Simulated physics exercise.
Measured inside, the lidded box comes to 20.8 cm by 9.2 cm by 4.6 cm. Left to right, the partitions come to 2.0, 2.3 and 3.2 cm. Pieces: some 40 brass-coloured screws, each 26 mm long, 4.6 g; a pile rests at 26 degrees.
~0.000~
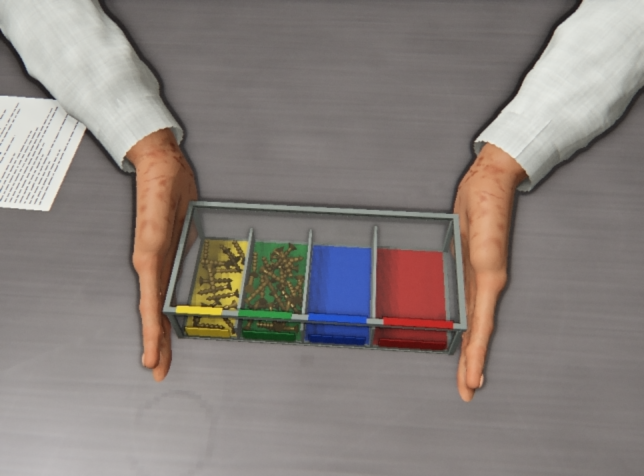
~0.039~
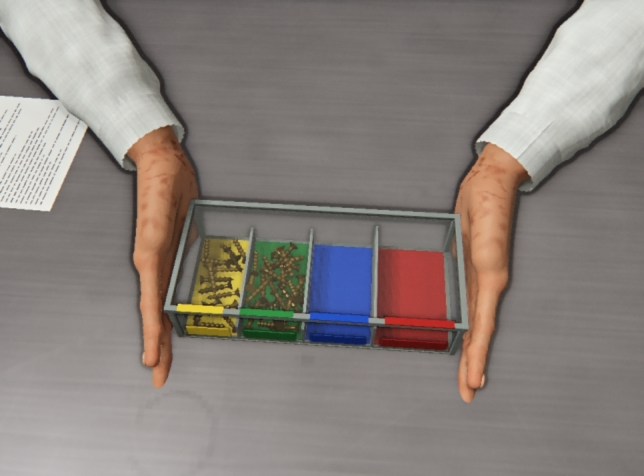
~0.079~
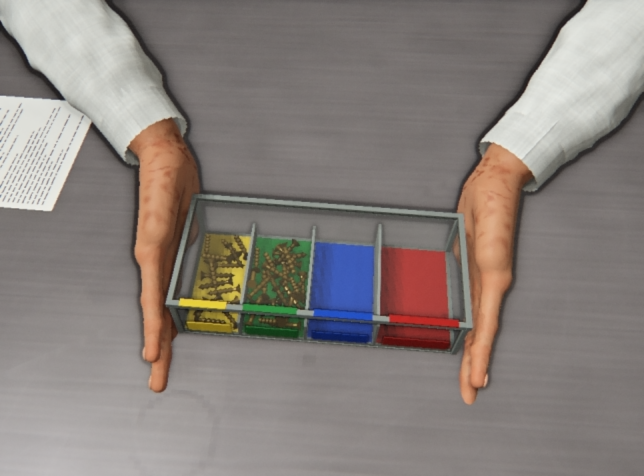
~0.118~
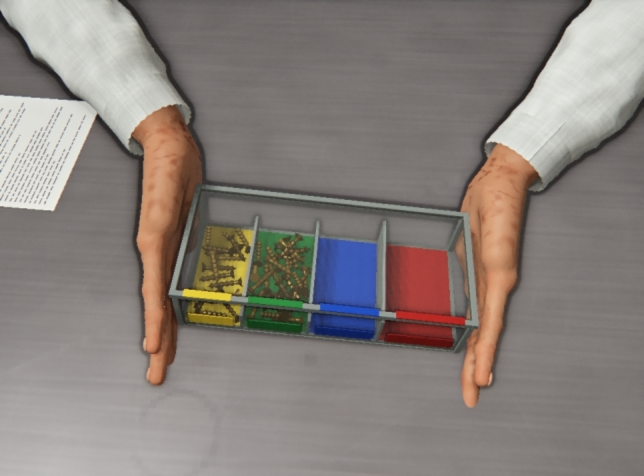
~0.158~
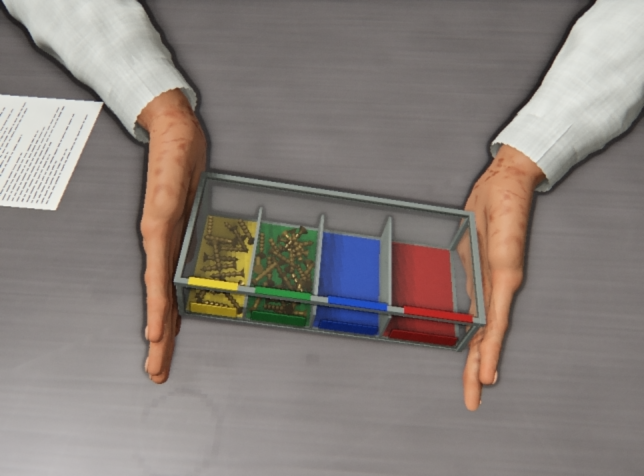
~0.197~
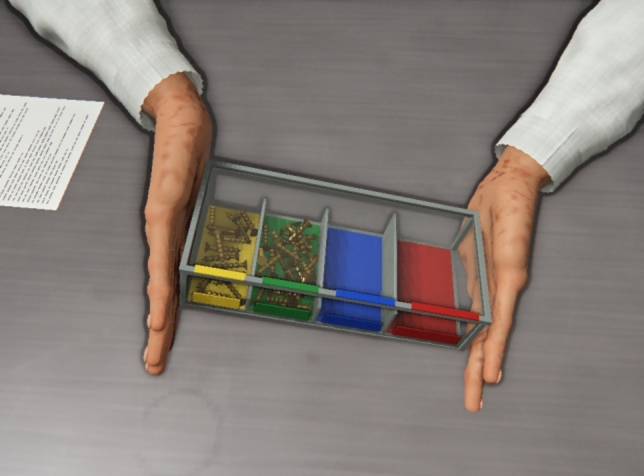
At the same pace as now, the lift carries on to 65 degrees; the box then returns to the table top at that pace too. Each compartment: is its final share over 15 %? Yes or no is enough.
Red compartment, no; blue compartment, no; green compartment, yes; yellow compartment, yes.
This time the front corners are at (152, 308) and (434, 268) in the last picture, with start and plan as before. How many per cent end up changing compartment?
Around 5 per cent, it would seem.
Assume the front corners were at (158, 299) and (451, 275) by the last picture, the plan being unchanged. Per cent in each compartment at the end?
You'd see red at 0 percent, blue at 0, green at 60 and yellow at 40 percent.
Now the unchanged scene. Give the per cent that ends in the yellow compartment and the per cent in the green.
The yellow one gets 35 per cent and the green one 65 per cent.
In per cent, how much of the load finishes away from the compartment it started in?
I'd say close to 0 percent.
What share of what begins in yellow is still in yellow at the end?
I'd estimate about 100 %.
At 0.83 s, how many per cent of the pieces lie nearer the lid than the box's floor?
Share: Approx. 0 %.
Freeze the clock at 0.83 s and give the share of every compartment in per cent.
Red 0 %, blue 0 %, green 65 %, yellow 35 %.
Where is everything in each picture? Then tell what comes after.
Box tilt 0 degrees, front corners at (170, 308) and (460, 325); green 65 %, yellow 35 %, in the first frame.
Box tilt 1 degrees, front corners at (171, 307) and (462, 325), in the second frame.
Box tilt 2 degrees, front corners at (173, 301) and (466, 324), in the third frame.
Box tilt 6 degrees, front corners at (176, 292) and (472, 322), lowest corner right back, in the fourth frame.
Box tilt 9 degrees, front corners at (181, 279) and (479, 320), lowest corner right back, in the fifth frame.
Box tilt 13 degrees, front corners at (186, 267) and (485, 318), lowest corner right back; green 65 %, yellow 35 %. Its pace works out near 95 degrees a second, in the sixth frame.
Then, at 0.83 s, tilt 65 degrees; green 65 %, yellow 35 %.
After 1.25 s, tilt 28 degrees; green 65 %, yellow 35 %.
After 1.75 s, tilt 0 degrees; green 65 %, yellow 35 %.
At rest (2.1 s), red 0 %, blue 0 %, green 65 %, yellow 35 %.
